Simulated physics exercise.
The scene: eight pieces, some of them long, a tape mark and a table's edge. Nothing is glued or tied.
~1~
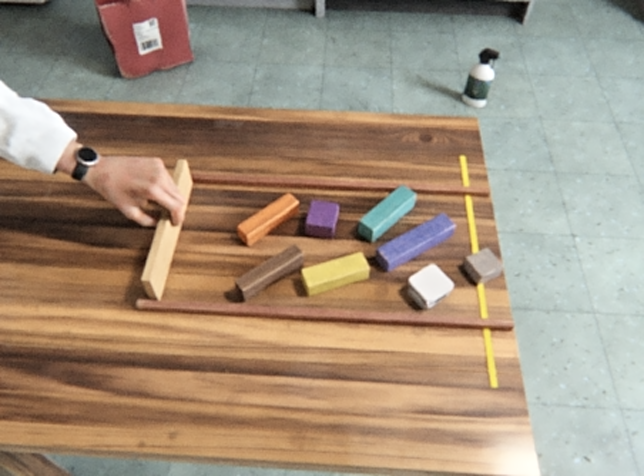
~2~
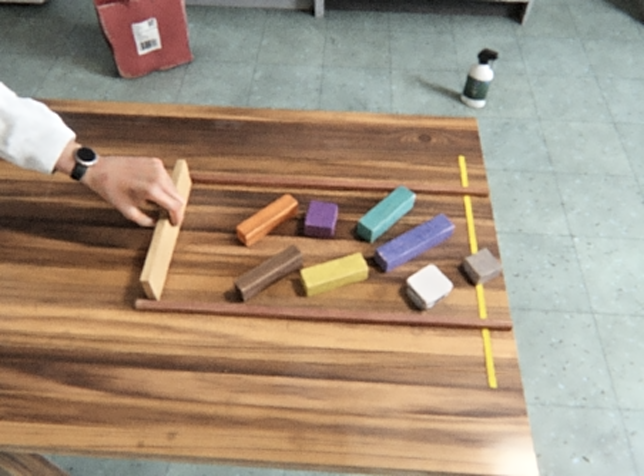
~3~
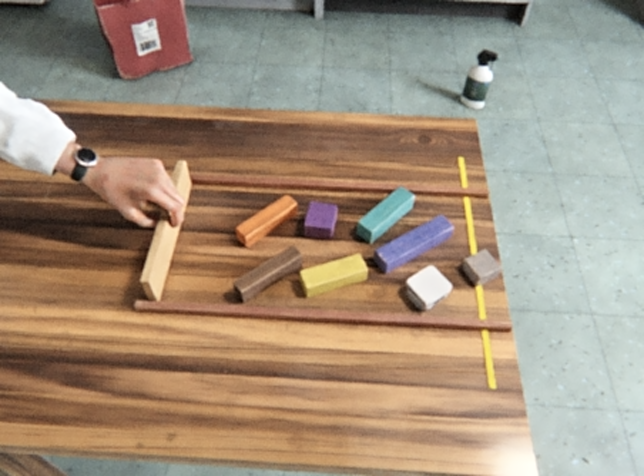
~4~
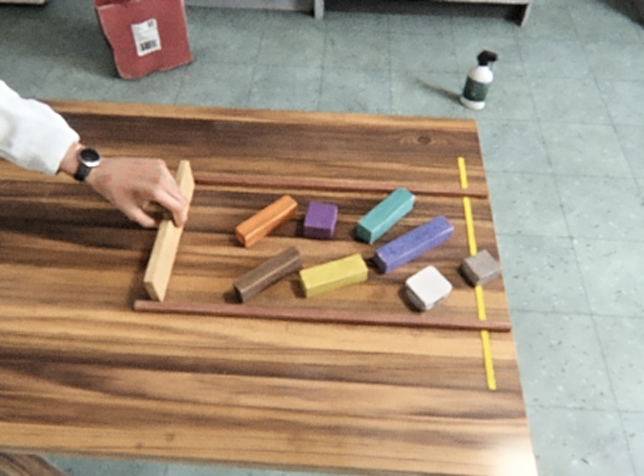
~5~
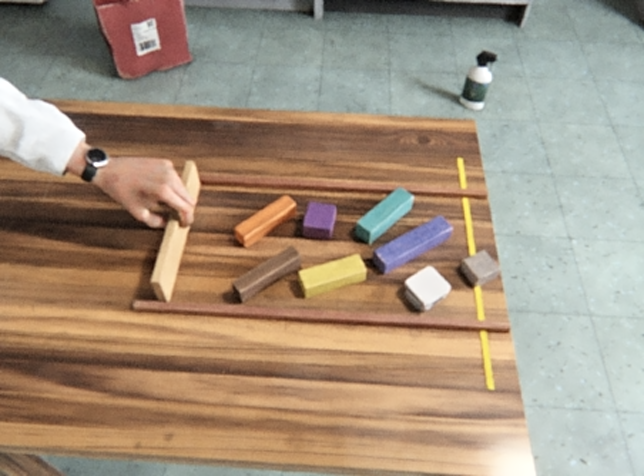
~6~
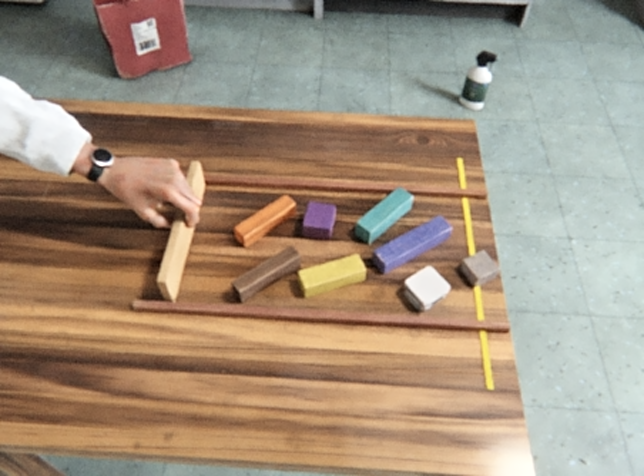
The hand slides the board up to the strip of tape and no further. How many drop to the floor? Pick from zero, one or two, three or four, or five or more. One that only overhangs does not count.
The number that fall off is five or more.
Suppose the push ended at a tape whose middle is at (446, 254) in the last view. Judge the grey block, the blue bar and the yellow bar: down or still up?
The grey block is lost; the blue bar tumbles off; the yellow bar is kept.
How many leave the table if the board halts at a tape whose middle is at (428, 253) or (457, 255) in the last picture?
Try by try, 2 and 4.
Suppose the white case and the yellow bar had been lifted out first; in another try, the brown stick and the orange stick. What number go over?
Fallen: 4, and 5 in the other try.
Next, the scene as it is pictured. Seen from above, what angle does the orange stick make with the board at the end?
Some 0 degrees.
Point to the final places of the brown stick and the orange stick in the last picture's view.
First (498, 280), then (479, 228).
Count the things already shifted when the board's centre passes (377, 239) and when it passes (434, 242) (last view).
By then 7, and 8.
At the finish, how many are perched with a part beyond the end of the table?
It comes to 1.
Soon after, none off yet; grey block at rest near (479, 269); white case at rest near (426, 290); blue bar at rest near (413, 244).
After that, none off yet; grey block at rest near (479, 269); white case at rest near (426, 290); blue bar displaced a little near (436, 242).
And then, none off yet; grey block tilting a little near (509, 280); white case displaced well along near (492, 302); blue bar tilting a little near (511, 245).
In the end, the number that fall off is five or more; gone, purple block, yellow bar, turquoise bar, blue bar, white case and grey block.
